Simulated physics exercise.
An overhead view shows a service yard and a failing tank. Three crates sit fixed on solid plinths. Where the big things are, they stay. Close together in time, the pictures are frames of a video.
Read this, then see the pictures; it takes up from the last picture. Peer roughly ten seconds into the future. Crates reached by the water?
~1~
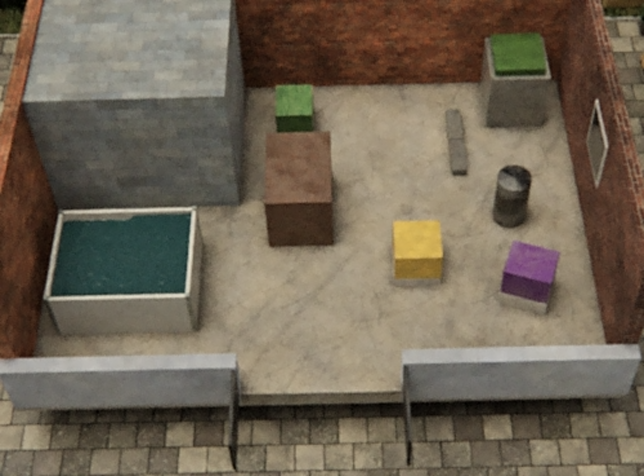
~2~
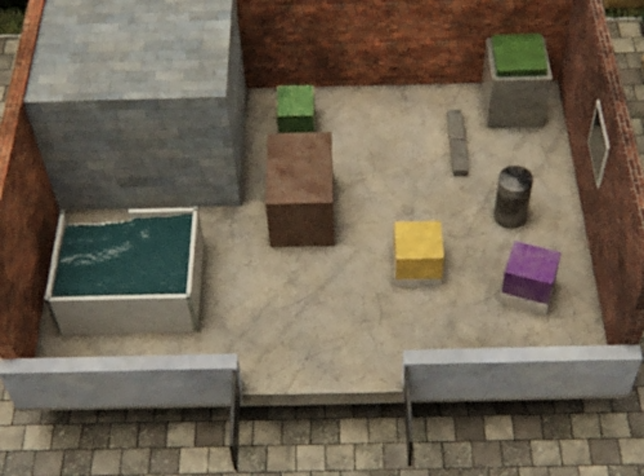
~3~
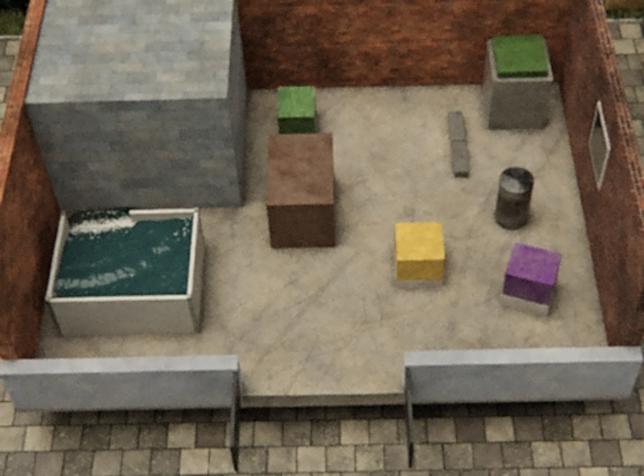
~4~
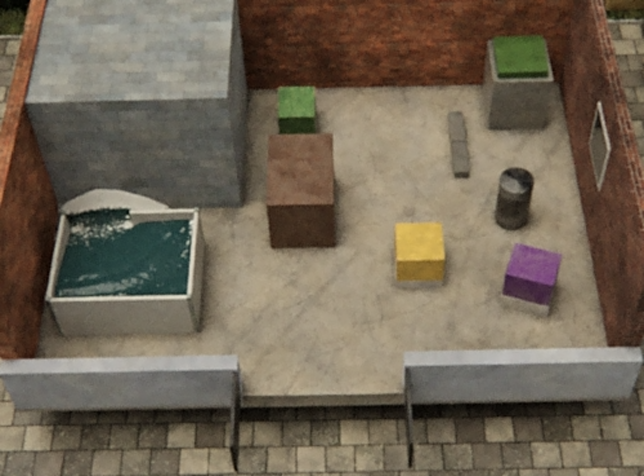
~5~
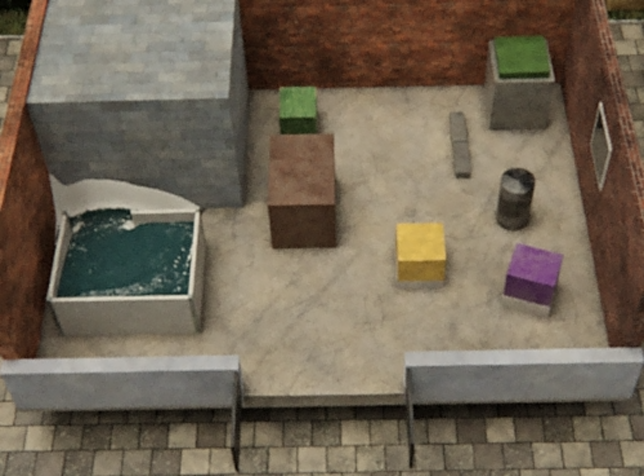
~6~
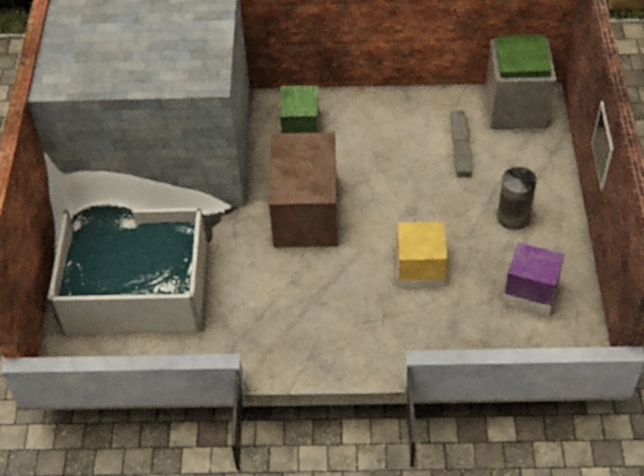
Yellow crate not reached, green crate reached, purple crate not reached.
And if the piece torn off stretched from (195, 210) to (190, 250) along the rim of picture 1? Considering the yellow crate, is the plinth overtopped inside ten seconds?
The yellow crate is overtopped.
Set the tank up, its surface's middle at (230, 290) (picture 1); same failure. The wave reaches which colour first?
That would be the crate marked green.
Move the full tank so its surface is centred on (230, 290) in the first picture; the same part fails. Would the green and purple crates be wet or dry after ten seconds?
Note - green crate is overtopped; purple crate is left dry.
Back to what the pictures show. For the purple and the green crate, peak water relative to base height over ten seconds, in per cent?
Around 20 % and 230 %.
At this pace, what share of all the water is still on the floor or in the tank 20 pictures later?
My figure: Some 96 per cent.
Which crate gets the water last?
I'd go with the one in purple.
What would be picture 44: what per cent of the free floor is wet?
By my count, 65 percent.
A moment on, water covers 10 % of the floor; the yellow crate not reached, the green crate not reached, the purple crate not reached.
Next, water covers 25 % of the floor; the yellow crate not reached, the green crate water round its plinth, the purple crate not reached.
Then, water covers 40 % of the floor; the yellow crate water round its plinth, the green crate water round its plinth, the purple crate not reached.
Later, water covers 65 % of the floor; the yellow crate water round its plinth, the green crate water round its plinth, the purple crate water round its plinth.
In the end, water covers 85 % of the floor; the yellow crate stayed above the water, the green crate was topped, the purple crate stayed above the water.
